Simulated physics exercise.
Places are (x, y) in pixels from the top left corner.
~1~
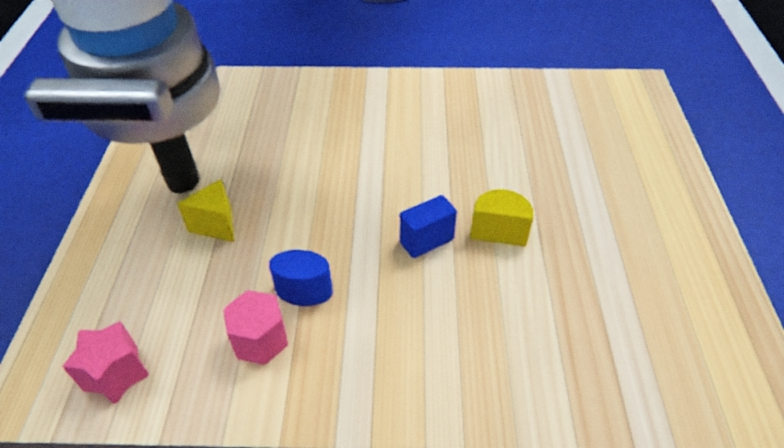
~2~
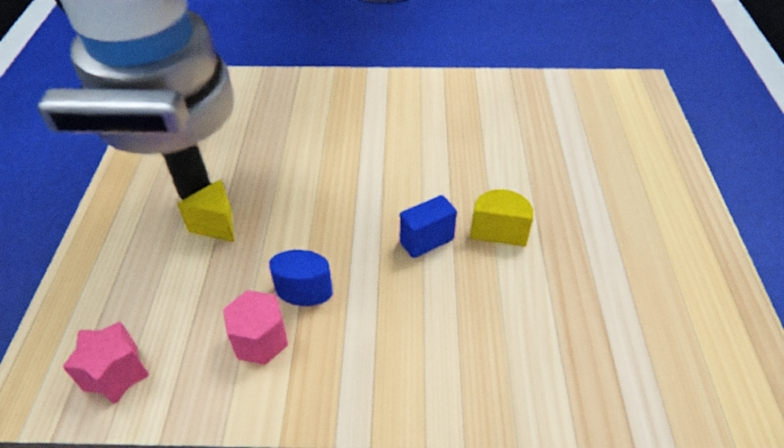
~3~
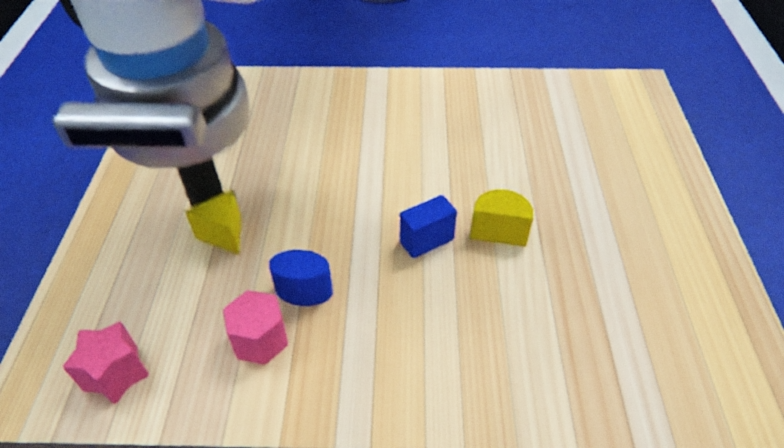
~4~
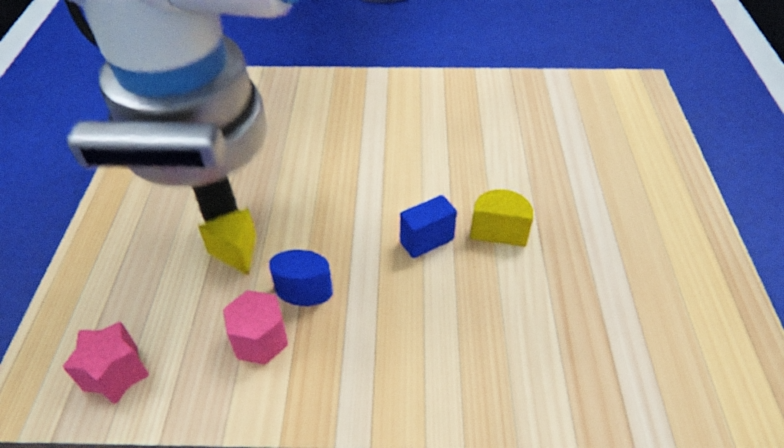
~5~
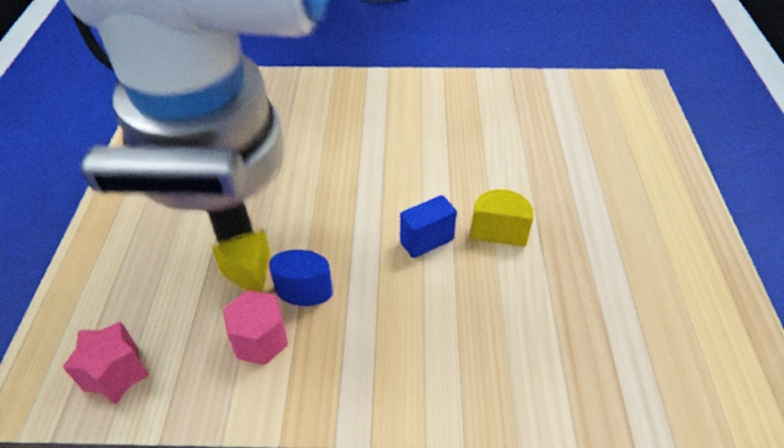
Robotic arm lowering its black post to a yellow triangular block and pushing it down and right beside a blue oval block.
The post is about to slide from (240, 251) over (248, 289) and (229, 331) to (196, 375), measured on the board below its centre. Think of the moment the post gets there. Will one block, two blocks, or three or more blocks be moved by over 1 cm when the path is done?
I expect two blocks to be moved by more than 1 cm.
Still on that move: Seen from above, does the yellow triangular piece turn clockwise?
No
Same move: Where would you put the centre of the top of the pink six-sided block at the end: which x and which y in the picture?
Located at (250, 343).
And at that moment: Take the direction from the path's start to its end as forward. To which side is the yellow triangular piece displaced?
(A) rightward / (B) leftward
Correct choice: B.
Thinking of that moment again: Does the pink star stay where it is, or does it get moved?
That block remains where it is.
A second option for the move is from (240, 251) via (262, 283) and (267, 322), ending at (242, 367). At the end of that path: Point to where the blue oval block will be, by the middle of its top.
It should be at (327, 274) by then.
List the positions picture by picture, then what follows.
The first picture shows post's lower end at (184, 183); pink star at (98, 349); yellow triangular piece at (208, 198); pink six-sided block at (252, 313); blue oval block at (299, 263).
The second picture shows post at (196, 192); blocks still.
The third picture shows post at (209, 204); yellow triangular piece at (216, 208).
The fourth picture shows post at (223, 220); yellow triangular piece at (228, 226).
The fifth picture shows post at (237, 240); pink star at (98, 349); yellow triangular piece at (242, 248); pink six-sided block at (252, 313); blue oval block at (299, 263).
The first path, step by step. One third of the way, post at (245, 278); yellow triangular piece at (261, 285), turned 30° anticlockwise; pink six-sided block at (251, 323); blue oval block at (305, 265).
Two thirds of the way, post at (225, 321); yellow triangular piece at (267, 303), turned 35° anticlockwise; pink six-sided block at (250, 342); blue oval block at (305, 265).
At the end, post at (190, 365); pink star still; yellow triangular piece at (267, 302), turned 35° anticlockwise; pink six-sided block at (250, 343); blue oval block at (305, 265).
